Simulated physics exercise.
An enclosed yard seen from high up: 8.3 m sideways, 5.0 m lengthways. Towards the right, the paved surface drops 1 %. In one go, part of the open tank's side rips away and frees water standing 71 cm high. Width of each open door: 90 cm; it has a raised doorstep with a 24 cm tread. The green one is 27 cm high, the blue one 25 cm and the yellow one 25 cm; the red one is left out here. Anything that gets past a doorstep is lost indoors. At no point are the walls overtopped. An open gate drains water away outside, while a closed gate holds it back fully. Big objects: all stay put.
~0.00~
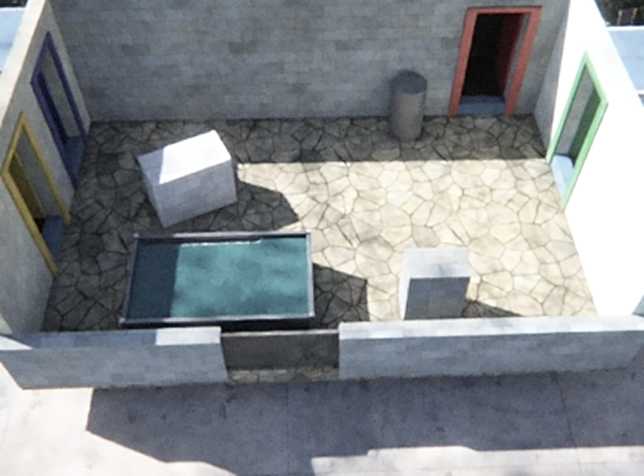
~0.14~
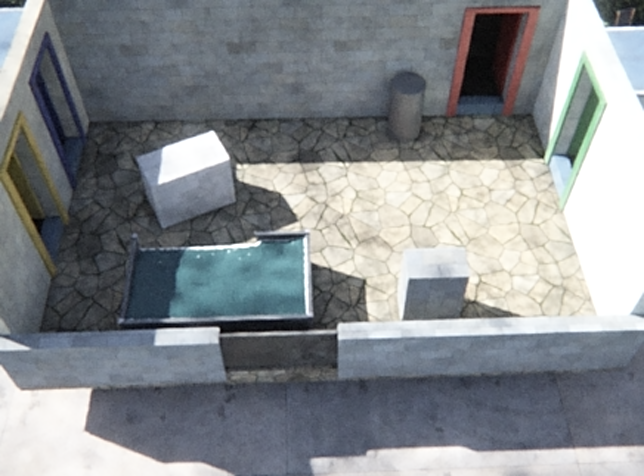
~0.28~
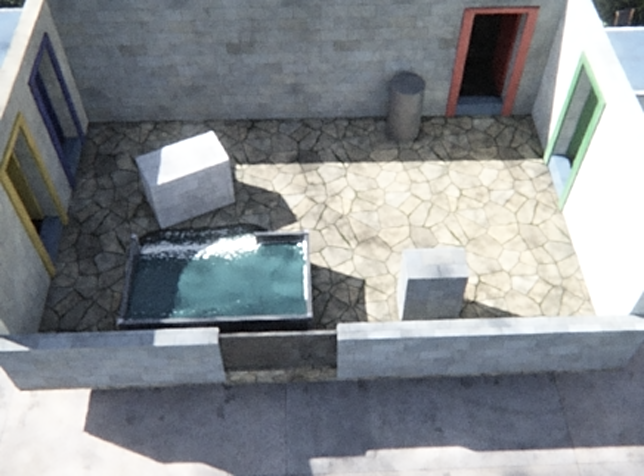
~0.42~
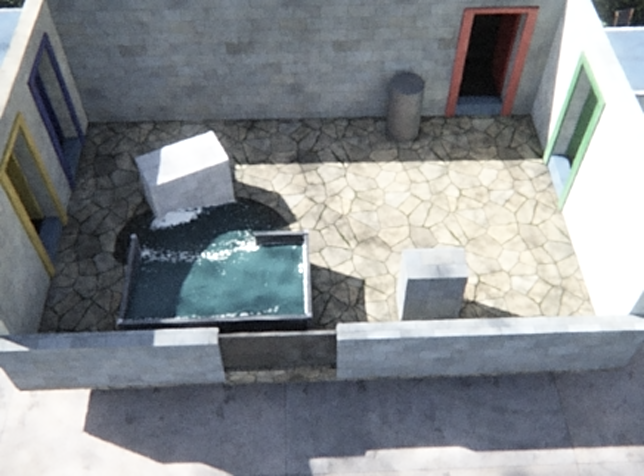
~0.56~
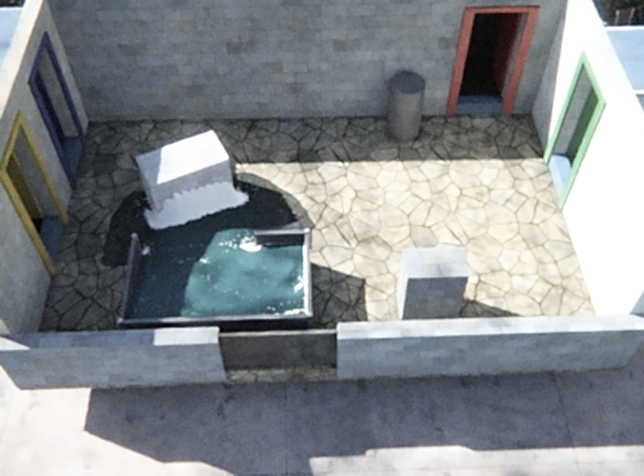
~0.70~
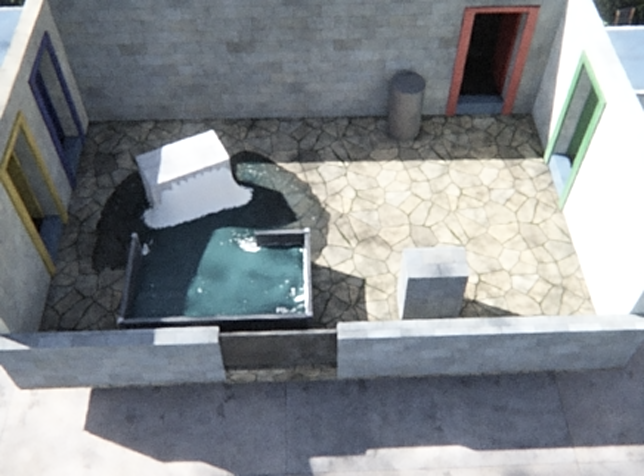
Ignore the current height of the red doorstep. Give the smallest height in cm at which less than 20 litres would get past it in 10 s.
Close to 7 cm is just enough.
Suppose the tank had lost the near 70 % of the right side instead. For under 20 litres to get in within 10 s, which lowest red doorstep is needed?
Required height: Approx. 20 cm.
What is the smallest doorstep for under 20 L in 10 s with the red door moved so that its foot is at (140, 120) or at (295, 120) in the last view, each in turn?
14.0 and 12.5 cm.
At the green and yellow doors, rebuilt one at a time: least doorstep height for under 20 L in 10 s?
You'd want about 12.5 centimetres at green and about 20 centimetres at yellow.
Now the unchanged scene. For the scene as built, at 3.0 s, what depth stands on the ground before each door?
In cm: Green 1, blue 11, red 2, yellow 17.
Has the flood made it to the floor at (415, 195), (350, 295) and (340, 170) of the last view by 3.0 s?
Listed order - soaked through, unwetted, soaked through.
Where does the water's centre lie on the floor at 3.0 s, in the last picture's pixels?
(246, 219) or so.
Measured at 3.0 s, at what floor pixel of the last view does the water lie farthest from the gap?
The farthest wet point sits near (533, 117).
After 1.4 s water covers 25 % of the floor, deepest (48 cm) near (186, 221); it has not reached the red door.
After 3.0 s water covers 70 % of the floor, deepest (27 cm) near (533, 117); 2 cm at the red door, 0 litres in over its 25 cm doorstep.
After 10.0 s water covers 100 % of the floor, deepest (16 cm) near (607, 345); 8 cm at the red door, 0 litres in over its 25 cm doorstep.
At the red door as built, the water arrived by 2.2 s and peaked near 13 cm at 6.6 s.
Run again over the same 10 s with other heights there, 28 litres in over 6 cm, 11 litres over 8 cm. The limit of 20 litres is kept from about 7 cm up.
